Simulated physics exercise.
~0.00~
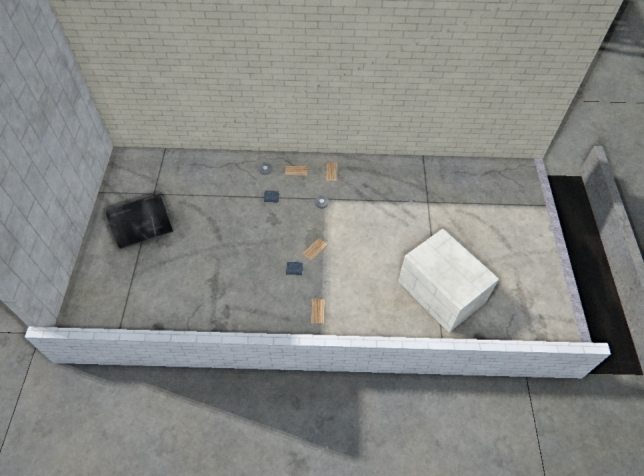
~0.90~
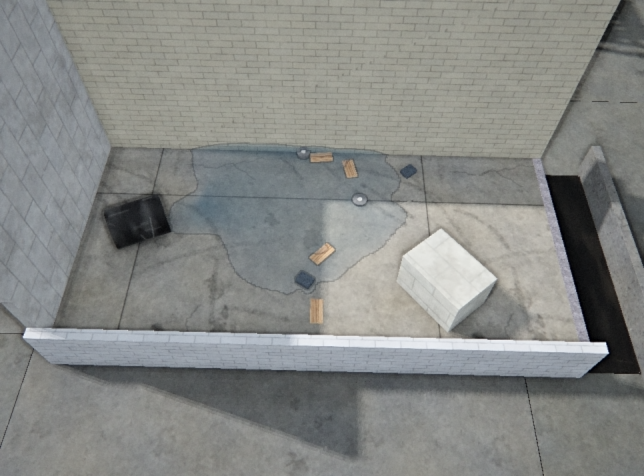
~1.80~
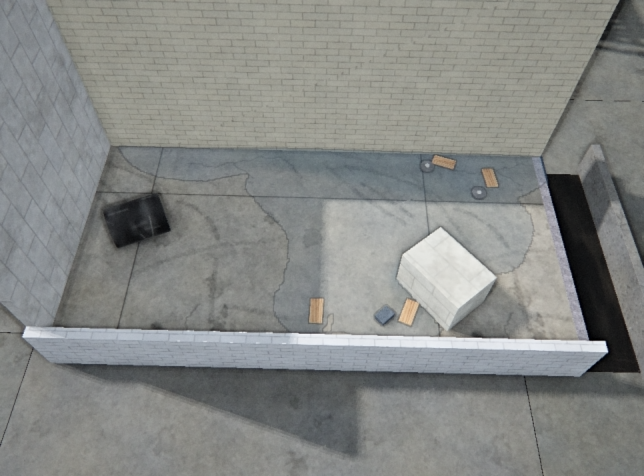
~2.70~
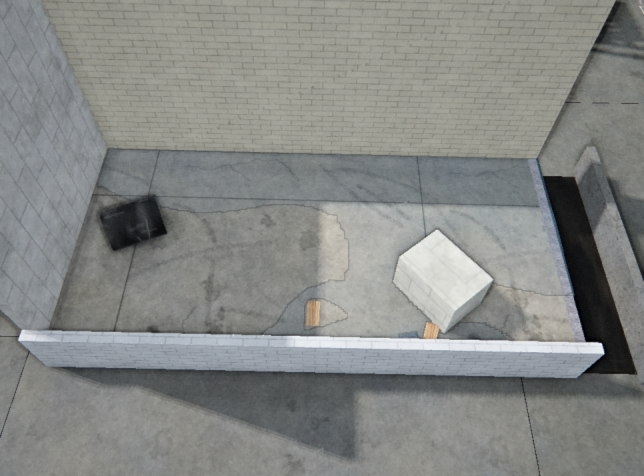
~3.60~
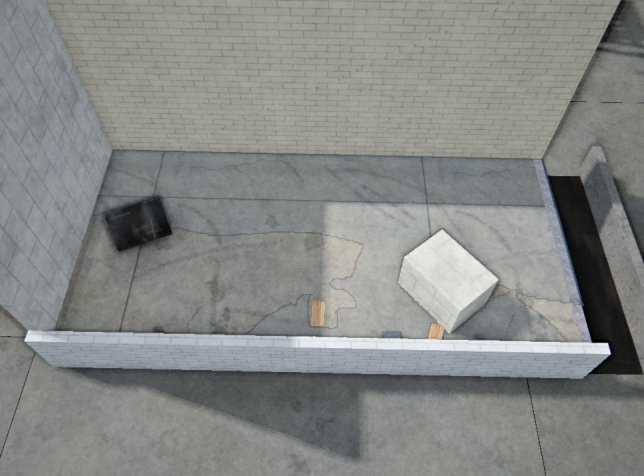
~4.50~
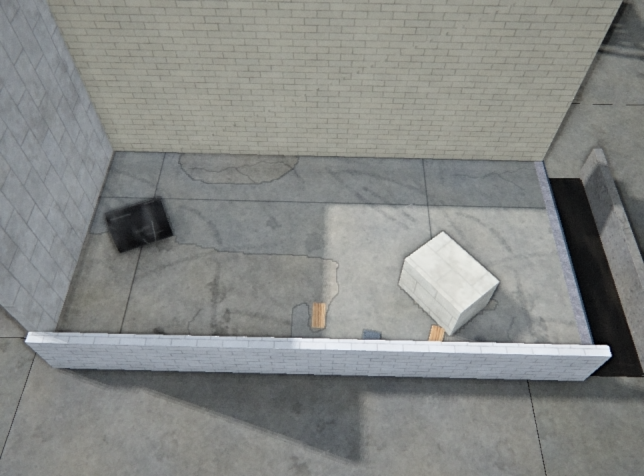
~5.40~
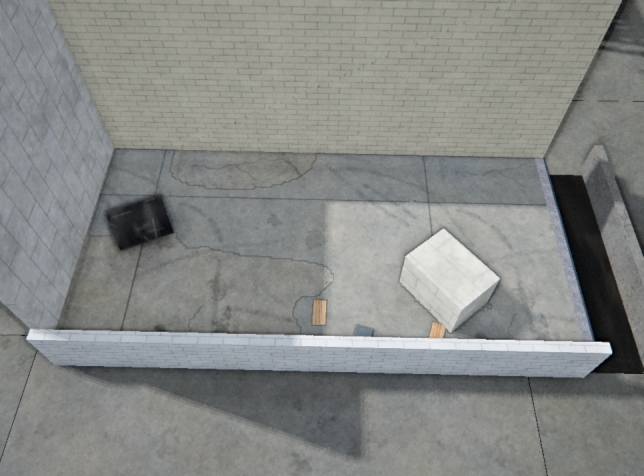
We see a walled concrete floor with a dark container, a pale block and small scattered items as liquid spreads from the left, carrying most items rightward until several disappear from view, while two wooden pieces remain near the front wall on the wet floor.
